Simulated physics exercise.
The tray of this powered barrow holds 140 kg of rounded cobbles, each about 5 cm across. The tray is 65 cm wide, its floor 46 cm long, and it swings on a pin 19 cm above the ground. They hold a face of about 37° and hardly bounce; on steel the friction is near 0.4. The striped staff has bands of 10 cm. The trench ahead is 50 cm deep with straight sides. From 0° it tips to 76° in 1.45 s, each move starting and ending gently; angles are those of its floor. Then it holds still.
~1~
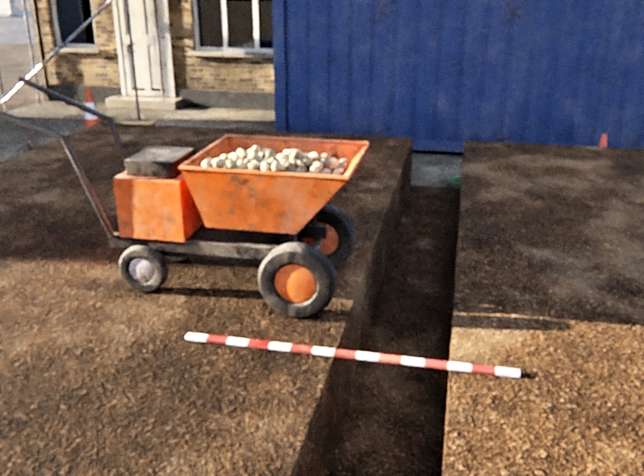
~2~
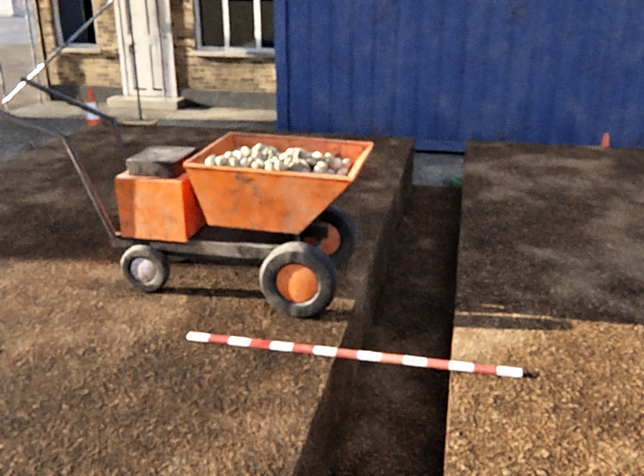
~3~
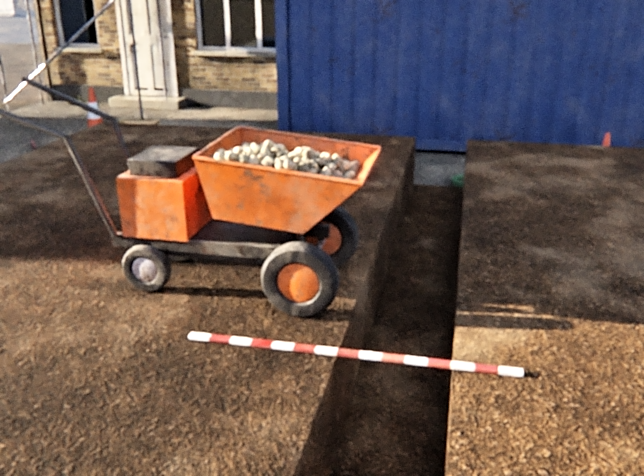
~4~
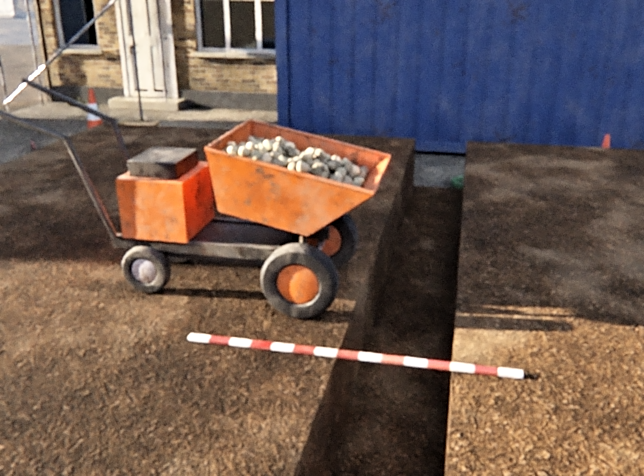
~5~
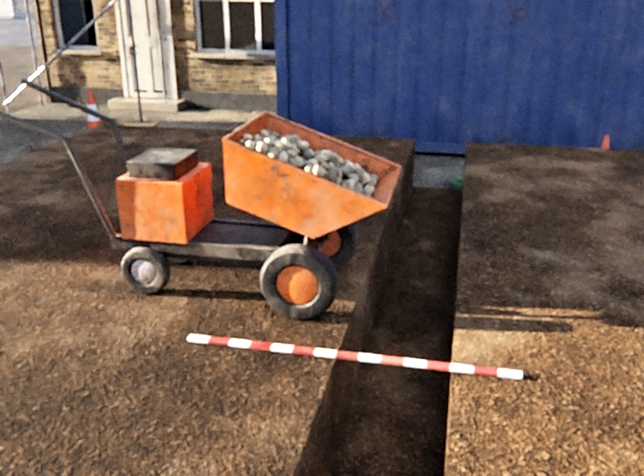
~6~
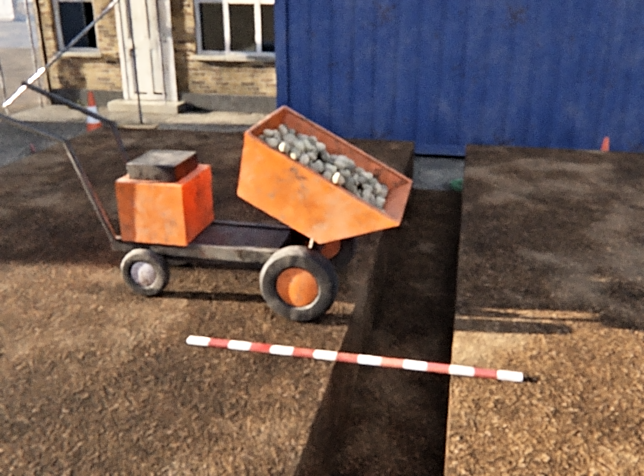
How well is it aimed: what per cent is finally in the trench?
Some 64 per cent of it.
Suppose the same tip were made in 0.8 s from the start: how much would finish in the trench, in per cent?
Then about 55 per cent.
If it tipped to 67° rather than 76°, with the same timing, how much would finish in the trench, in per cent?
In that case some 60 per cent.
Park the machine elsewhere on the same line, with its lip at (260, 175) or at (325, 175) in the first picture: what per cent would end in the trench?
Near 100 per cent from the first place, 90 from the second.
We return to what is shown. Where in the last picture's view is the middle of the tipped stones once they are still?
Near (438, 372).
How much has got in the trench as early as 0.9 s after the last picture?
Some 30 per cent.
Then, 0.5 s after the last picture the floor is at 64°, 99 % in the tray, 1 % in the trench; the foremost stones are at (441, 283).
Then, 0.9 s after the last picture the floor is at 76°, 44 % in the tray, 29 % in the trench, 27 % past the trench; the foremost stones are at (558, 314).
Then, 1.3 s after the last picture the floor is at 76°, 13 % in the tray, 49 % in the trench, 38 % past the trench; the foremost stones are at (628, 318).
Then, 3.2 s after the last picture the floor is at 76°, 0 % in the tray, 64 % in the trench, 36 % past the trench; the foremost stones are past the picture's edge.
